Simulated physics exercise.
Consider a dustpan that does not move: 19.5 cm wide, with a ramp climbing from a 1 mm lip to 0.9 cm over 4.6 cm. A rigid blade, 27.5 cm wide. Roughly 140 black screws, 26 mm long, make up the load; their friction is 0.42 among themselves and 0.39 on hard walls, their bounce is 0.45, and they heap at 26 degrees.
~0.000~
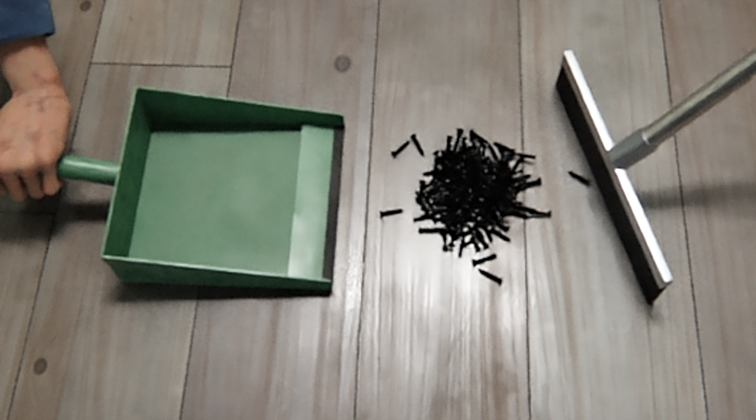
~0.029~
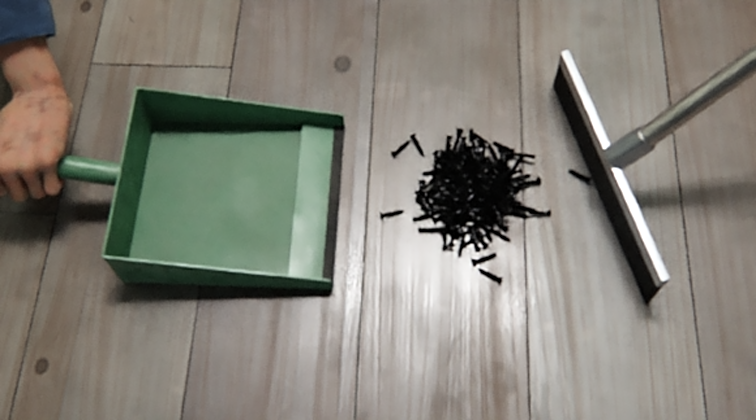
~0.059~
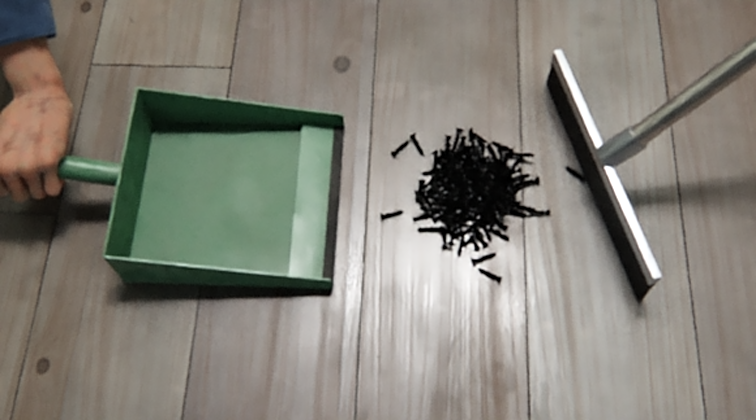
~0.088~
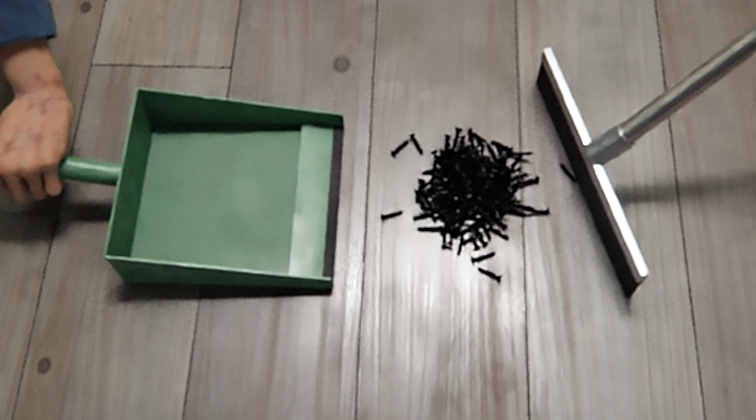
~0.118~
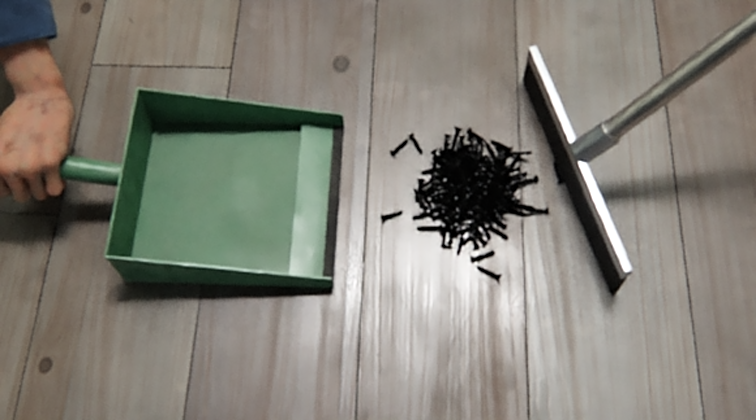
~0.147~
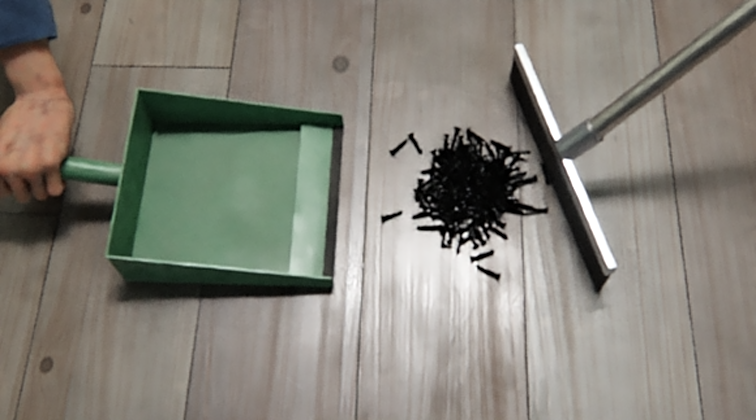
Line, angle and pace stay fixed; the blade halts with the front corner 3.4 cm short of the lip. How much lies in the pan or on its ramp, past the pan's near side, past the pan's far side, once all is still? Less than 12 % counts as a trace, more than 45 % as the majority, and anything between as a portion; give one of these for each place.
Pan - a trace, near side - a trace, far side - a trace.
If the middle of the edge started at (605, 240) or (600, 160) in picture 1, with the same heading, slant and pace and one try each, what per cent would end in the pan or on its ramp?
About 10 and 0 per cent.
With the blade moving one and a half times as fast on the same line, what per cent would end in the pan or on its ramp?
About 10 per cent.
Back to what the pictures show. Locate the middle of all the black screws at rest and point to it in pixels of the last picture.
At about (380, 192).
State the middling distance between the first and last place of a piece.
That distance is around 10 cm.
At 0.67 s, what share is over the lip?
I'd say around 5 in a hundred has made it so far.
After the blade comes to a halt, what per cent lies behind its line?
Close to 0 percent.
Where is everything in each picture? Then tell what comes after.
The first frame shows blade from (664, 282) to (567, 60), moved 0.0 cm, 0 of the pieces shifted so far; middle of the pieces at (472, 191); pan at (220, 200).
The second frame shows blade from (661, 281) to (564, 60), moved 0.2 cm, 0 of the pieces shifted so far; middle of the pieces at (471, 191).
The third frame shows blade from (653, 279) to (557, 59), moved 0.9 cm, 0 of the pieces shifted so far; middle of the pieces at (471, 190).
The fourth frame shows blade from (641, 276) to (546, 57), moved 1.9 cm, 2 of the pieces shifted so far; middle of the pieces at (470, 190).
The fifth frame shows blade from (625, 272) to (532, 55), moved 3.4 cm, 2 of the pieces shifted so far; middle of the pieces at (470, 189).
The sixth frame shows blade from (609, 269) to (518, 53), moved 4.8 cm, 2 of the pieces shifted so far; middle of the pieces at (469, 189); pan at (222, 200). The blade's pace is about 0.50 m/s, heading 8 degrees away from the viewer's side.
After 0.32 s, middle of the blade 15 cm from the lip; 0 % over the lip, far side 0 %, near side 0 %.
After 0.43 s, middle of the blade 10 cm from the lip; 0 % over the lip, far side 0 %, near side 0 %.
Then, at 0.67 s, middle of the blade 8 cm from the lip; 5 % over the lip, far side 5 %, near side 0 %.
In the end, at 1.3 s, pan 5 %, near side 0 %, far side 5 %, in front of the lip or behind the blade 95 %.
